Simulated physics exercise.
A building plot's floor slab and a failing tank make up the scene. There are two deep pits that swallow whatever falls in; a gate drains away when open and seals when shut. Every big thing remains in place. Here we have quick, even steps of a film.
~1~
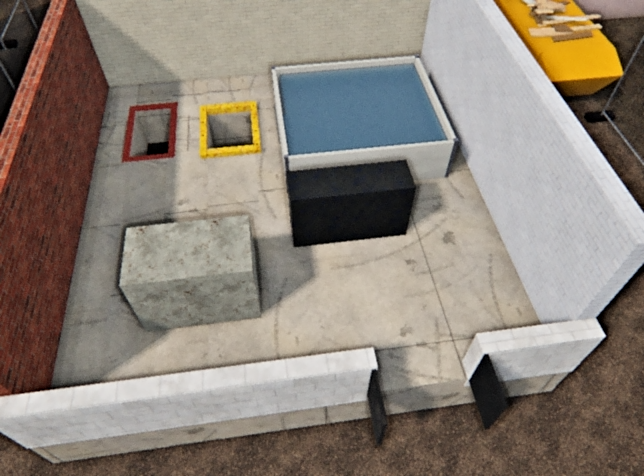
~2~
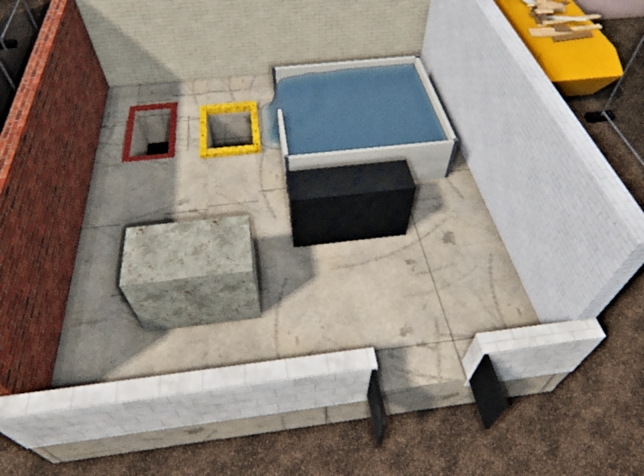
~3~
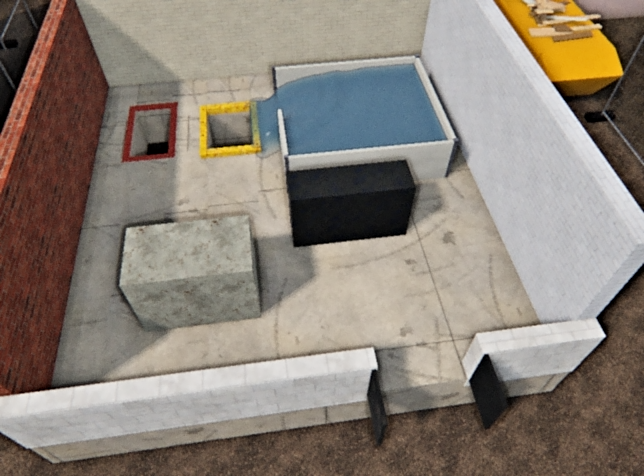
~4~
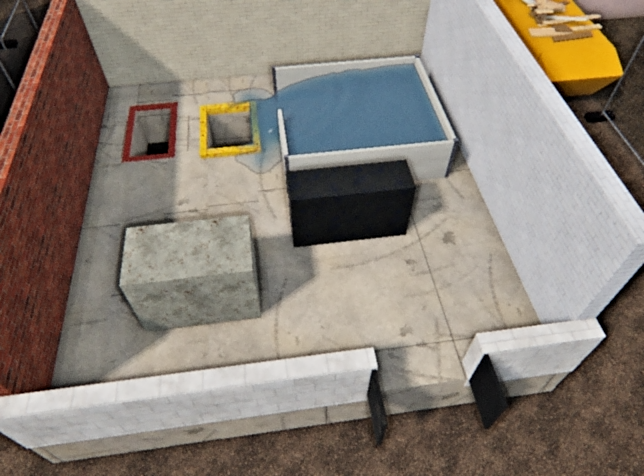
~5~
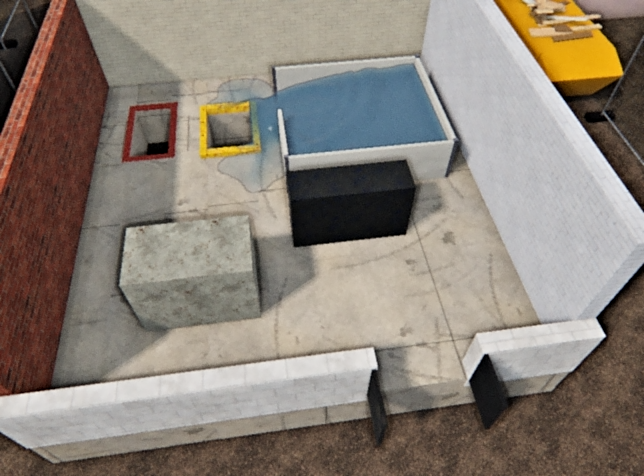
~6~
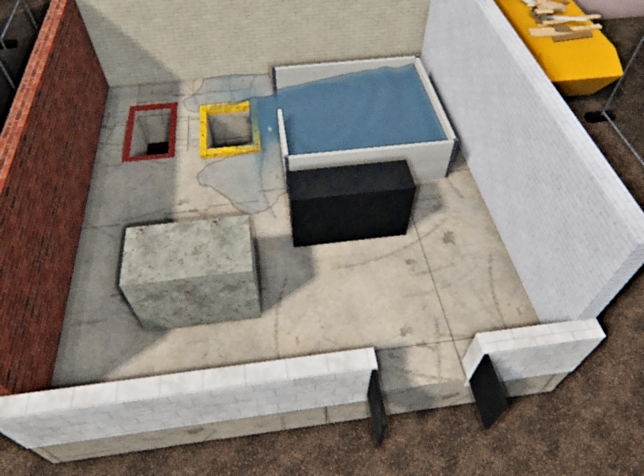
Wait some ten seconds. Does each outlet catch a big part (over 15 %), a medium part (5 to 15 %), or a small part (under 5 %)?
Parts caught - gate: A small part; yellow pit: A big part; red pit: A medium part.
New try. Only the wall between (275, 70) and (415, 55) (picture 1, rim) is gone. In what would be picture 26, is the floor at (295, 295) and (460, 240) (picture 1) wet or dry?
Point one not reached, point two waterlogged.
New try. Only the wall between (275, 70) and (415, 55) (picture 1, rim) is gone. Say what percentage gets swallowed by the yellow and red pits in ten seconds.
Yellow 2 %, red 25 %.
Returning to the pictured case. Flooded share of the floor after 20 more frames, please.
That works out at 40 %.
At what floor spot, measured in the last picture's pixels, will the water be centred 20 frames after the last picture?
Close to pixel (313, 135).
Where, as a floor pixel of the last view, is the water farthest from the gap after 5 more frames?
Somewhere near (129, 85).
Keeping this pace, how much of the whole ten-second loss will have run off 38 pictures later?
By then, close to 85 % of it.
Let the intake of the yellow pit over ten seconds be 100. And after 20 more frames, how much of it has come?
Around 70 in a hundred.
A moment on, water covers 15 % of the floor; the gate 0 %, the yellow pit 12 %, the red pit 0 %.
Next, water covers 20 % of the floor; the gate 0 %, the yellow pit 21 %, the red pit 0 %.
Then, water covers 40 % of the floor; the gate 0 %, the yellow pit 30 %, the red pit 1 %.
Later, water covers 60 % of the floor; the gate 0 %, the yellow pit 39 %, the red pit 4 %.
In the end, water covers 80 % of the floor; the gate 0 %, the yellow pit 43 %, the red pit 8 %.
